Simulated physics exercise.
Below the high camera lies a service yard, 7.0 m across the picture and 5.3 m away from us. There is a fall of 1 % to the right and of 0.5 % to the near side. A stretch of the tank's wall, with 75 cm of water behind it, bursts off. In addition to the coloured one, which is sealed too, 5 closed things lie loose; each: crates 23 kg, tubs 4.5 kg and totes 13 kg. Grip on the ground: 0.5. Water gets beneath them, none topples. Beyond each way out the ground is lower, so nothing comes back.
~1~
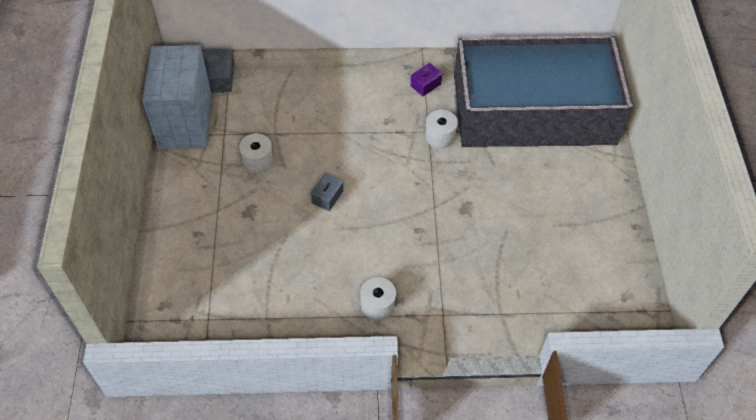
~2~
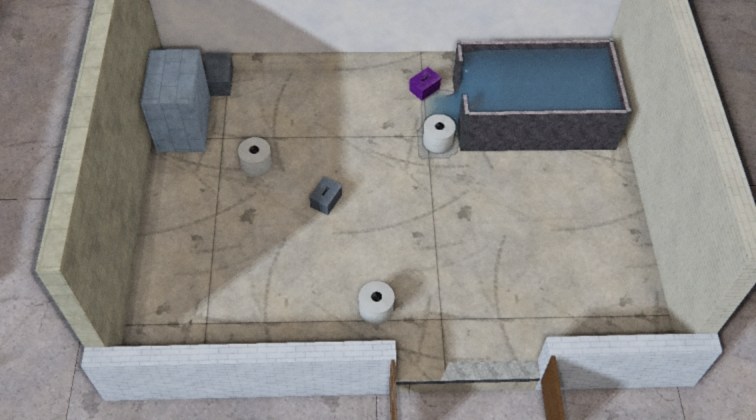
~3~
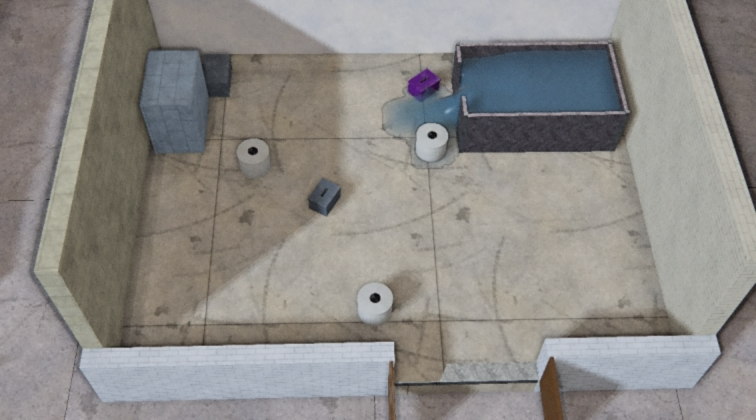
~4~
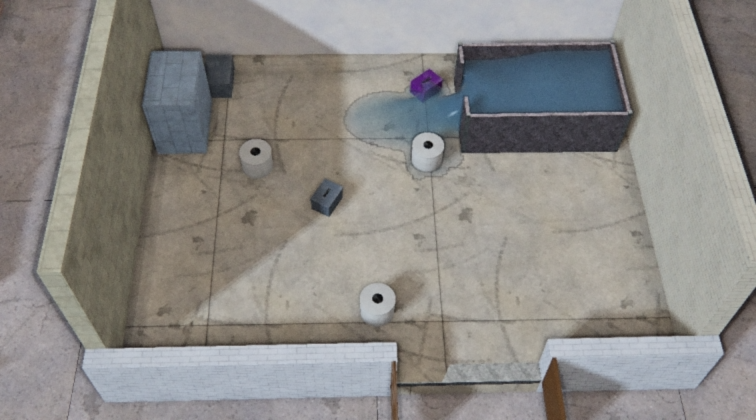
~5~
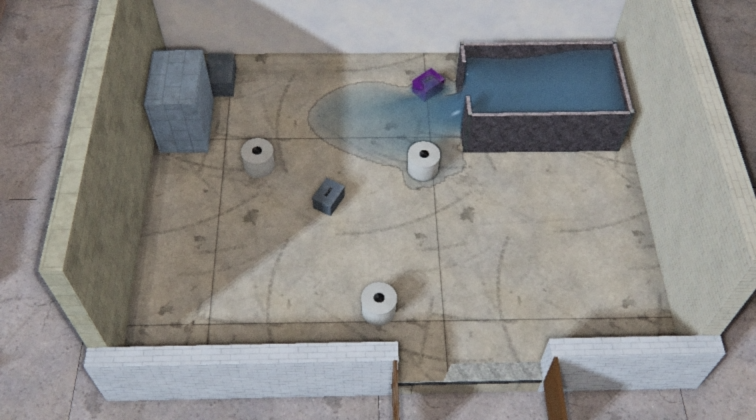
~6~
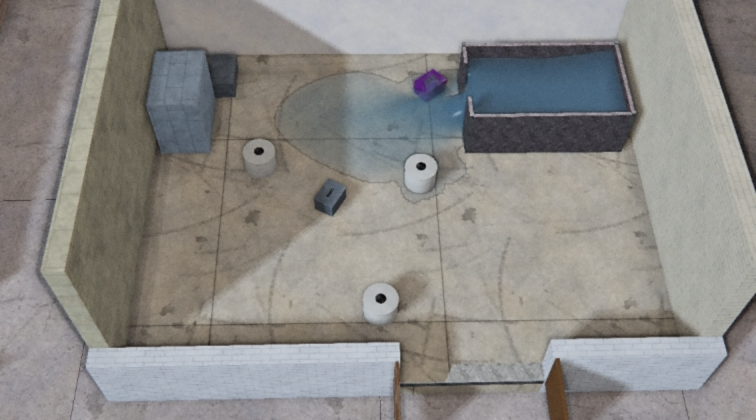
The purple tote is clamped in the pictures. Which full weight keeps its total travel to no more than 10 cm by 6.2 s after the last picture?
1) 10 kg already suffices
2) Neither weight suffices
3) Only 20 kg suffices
2.
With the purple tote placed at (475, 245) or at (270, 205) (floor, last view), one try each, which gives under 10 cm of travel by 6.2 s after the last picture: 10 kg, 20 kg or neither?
Light one suffices, then no option.
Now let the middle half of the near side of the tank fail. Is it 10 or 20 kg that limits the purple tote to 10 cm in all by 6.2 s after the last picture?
The lighter one.
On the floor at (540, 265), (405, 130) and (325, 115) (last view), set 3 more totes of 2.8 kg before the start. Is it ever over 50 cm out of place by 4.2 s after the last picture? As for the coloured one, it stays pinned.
Each in turn: Not that far, further than that, further than that.
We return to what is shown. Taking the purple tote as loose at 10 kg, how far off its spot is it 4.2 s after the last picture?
Around 60 centimetres out of place.
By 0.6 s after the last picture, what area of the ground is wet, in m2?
Somewhere about 14 m2, give or take.
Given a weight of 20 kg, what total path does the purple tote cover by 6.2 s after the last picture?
60 cm or so in all.
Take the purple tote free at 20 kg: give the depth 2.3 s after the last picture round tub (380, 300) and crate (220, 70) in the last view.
Depth approx. 1 cm / 32 cm.
Then, 0.6 s after the last picture the purple tote would be 68 cm from its start with 10 kg and 56 cm from its start with 20 kg; 5 cm of water round it then.
Then, 2.3 s after the last picture the purple tote would be 68 cm from its start with 10 kg and 57 cm from its start with 20 kg; 5 cm of water round it then.
Then, 4.2 s after the last picture the purple tote would be 68 cm from its start with 10 kg and 57 cm from its start with 20 kg; 4 cm of water round it then.
Then, 6.2 s after the last picture the purple tote would be 63 cm from its start with 10 kg and 57 cm from its start with 20 kg; 7 cm of water round it then.
